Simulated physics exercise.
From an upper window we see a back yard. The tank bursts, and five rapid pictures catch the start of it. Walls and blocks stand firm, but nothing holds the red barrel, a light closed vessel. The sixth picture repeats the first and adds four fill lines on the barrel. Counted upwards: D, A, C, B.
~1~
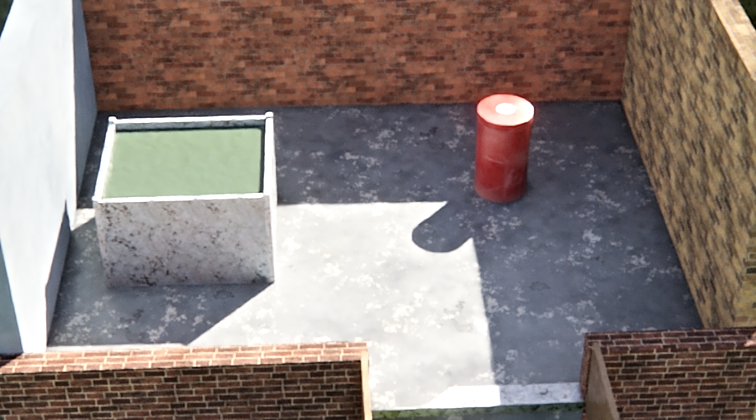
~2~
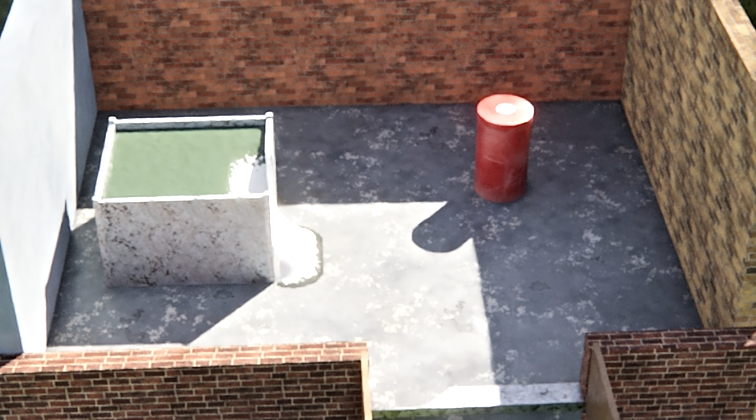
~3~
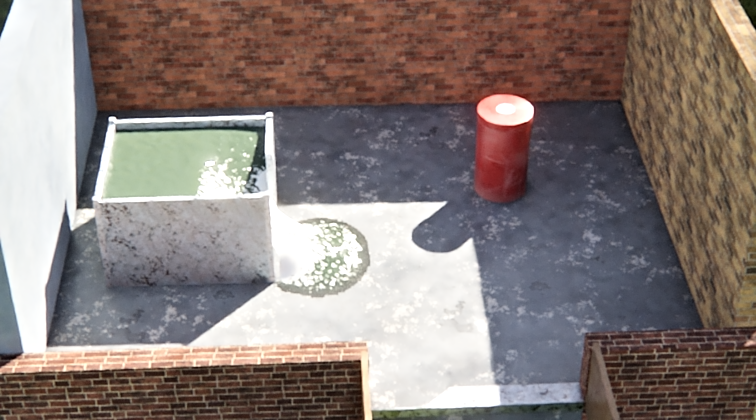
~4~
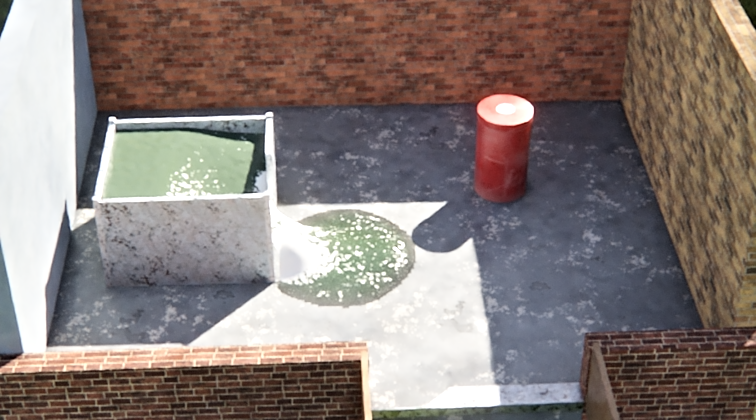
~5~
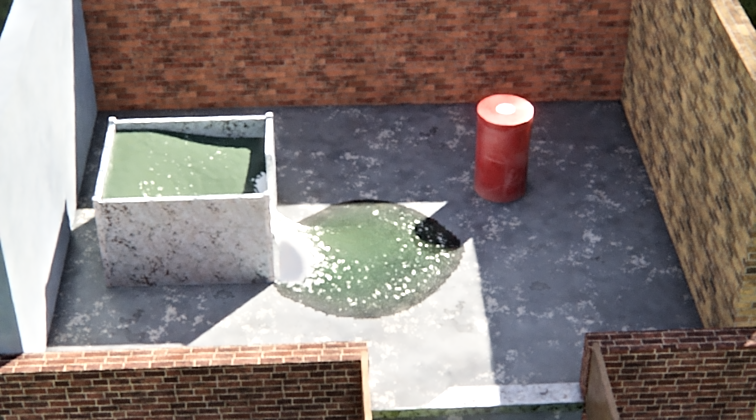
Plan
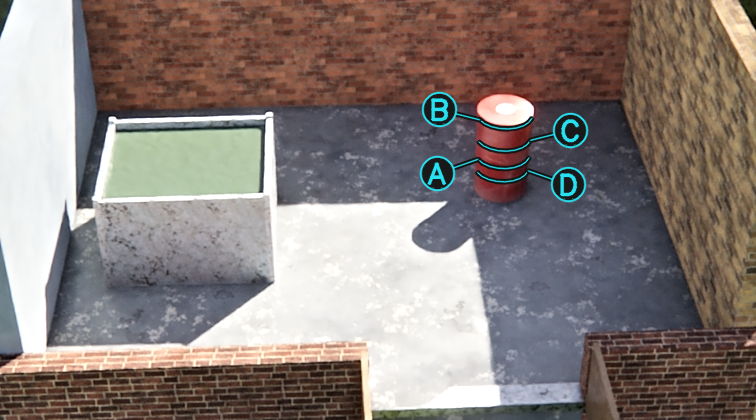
Back yard with brick walls, green water pouring from a full tank and spreading rightward across the ground near a red barrel.
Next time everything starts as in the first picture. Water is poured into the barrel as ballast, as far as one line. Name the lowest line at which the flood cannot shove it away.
Choose D.
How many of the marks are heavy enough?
All of them.
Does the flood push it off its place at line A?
No, not at all.
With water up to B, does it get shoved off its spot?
No, that is safe.
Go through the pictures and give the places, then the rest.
Lid of the red barrel at (504, 109); tank full, its middle at (187, 164); open gate at (476, 341).
Water covers 1 % of the ground and is seen nearest the barrel at (310, 236).
Water covers 3 % of the ground and is seen nearest the barrel at (349, 230).
Water covers 6 % of the ground and is seen nearest the barrel at (387, 226).
Lid of the red barrel at (504, 109); water covers 9 % of the ground and is seen nearest the barrel at (418, 217).
On the marked copy, A at (505, 168); B at (508, 128); C at (506, 151); D at (504, 181); from the bottom up D, A, C, B.
If A is chosen, it does not move.
If B is chosen, it does not move.
If C is chosen, it does not move.
If D is chosen, it does not move.
